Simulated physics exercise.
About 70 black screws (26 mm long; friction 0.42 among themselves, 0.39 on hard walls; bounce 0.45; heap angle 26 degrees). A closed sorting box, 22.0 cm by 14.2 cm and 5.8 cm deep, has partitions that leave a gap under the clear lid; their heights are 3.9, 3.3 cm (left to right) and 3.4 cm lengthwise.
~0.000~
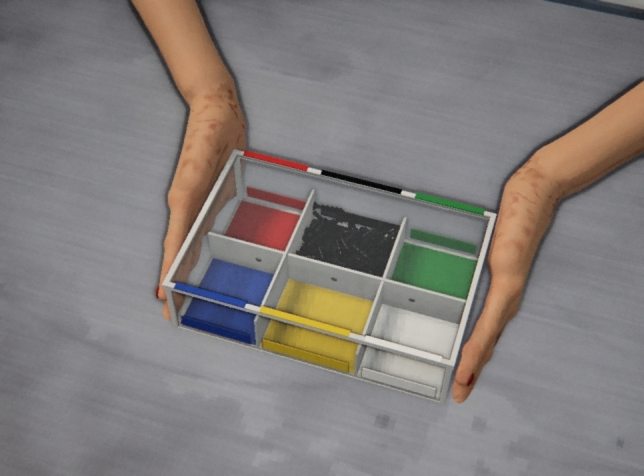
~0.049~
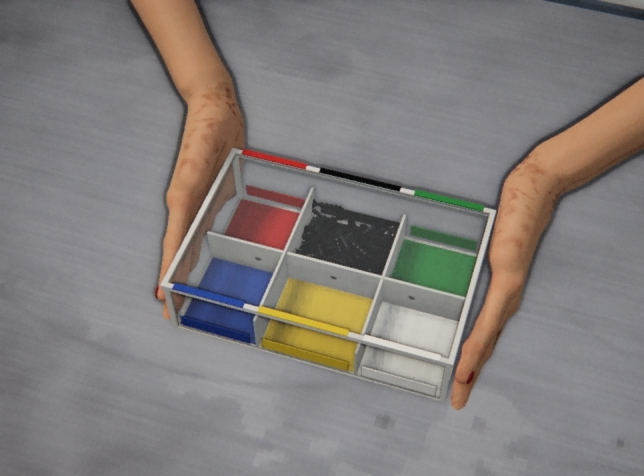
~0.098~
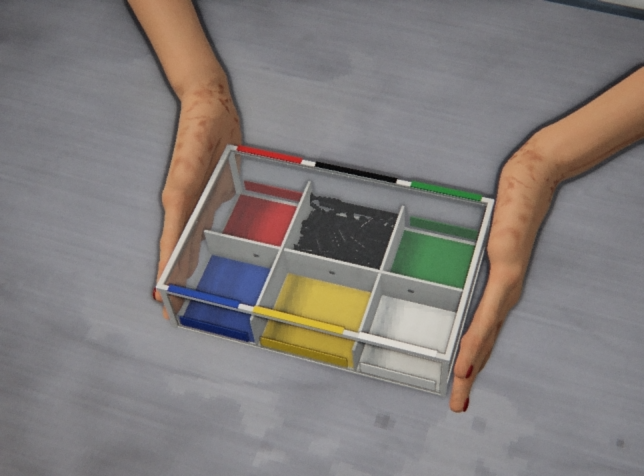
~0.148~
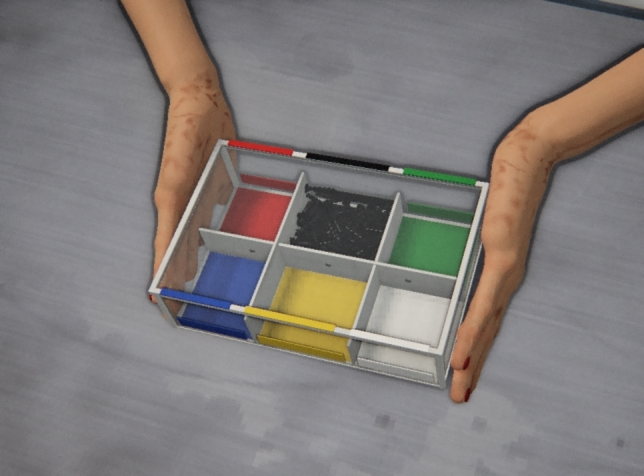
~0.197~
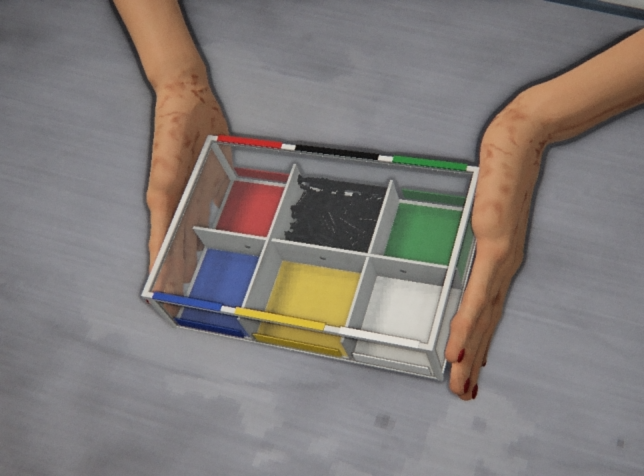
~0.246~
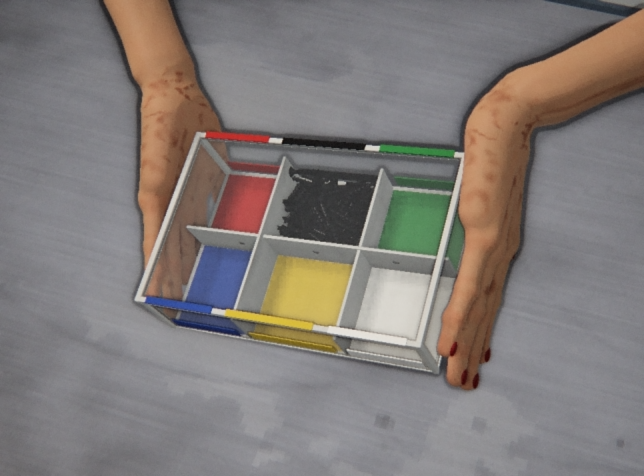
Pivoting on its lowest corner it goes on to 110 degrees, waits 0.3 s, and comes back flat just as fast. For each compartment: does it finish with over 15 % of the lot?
Red compartment: Under; blue compartment: Over; green compartment: Under; yellow compartment: Under; white compartment: Under; black compartment: Under.
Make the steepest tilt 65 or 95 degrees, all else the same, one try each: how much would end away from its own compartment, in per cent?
Some 10 and 65 per cent.
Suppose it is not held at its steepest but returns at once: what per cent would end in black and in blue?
Then: Black 20; blue 65.
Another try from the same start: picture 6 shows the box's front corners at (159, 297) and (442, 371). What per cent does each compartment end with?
Red 0; blue 35; green 0; yellow 60; white 0; black 0.
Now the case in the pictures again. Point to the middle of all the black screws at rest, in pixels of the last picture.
At about (215, 302).
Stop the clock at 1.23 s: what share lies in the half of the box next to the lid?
About 90 per cent.
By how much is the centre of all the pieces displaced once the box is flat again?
Roughly 11.0 cm.
After 1.23 s, tilt 110 degrees; red 5 %, blue 65 %, yellow 10 %, black 20 %.
Then, at 1.88 s, tilt 57 degrees; blue 95 %, black 5 %.
After 2.57 s, tilt 0 degrees; blue 95 %, black 5 %.
At rest (2.9 s), red 0 %, blue 95 %, green 0 %, yellow 0 %, white 0 %, black 5 %.
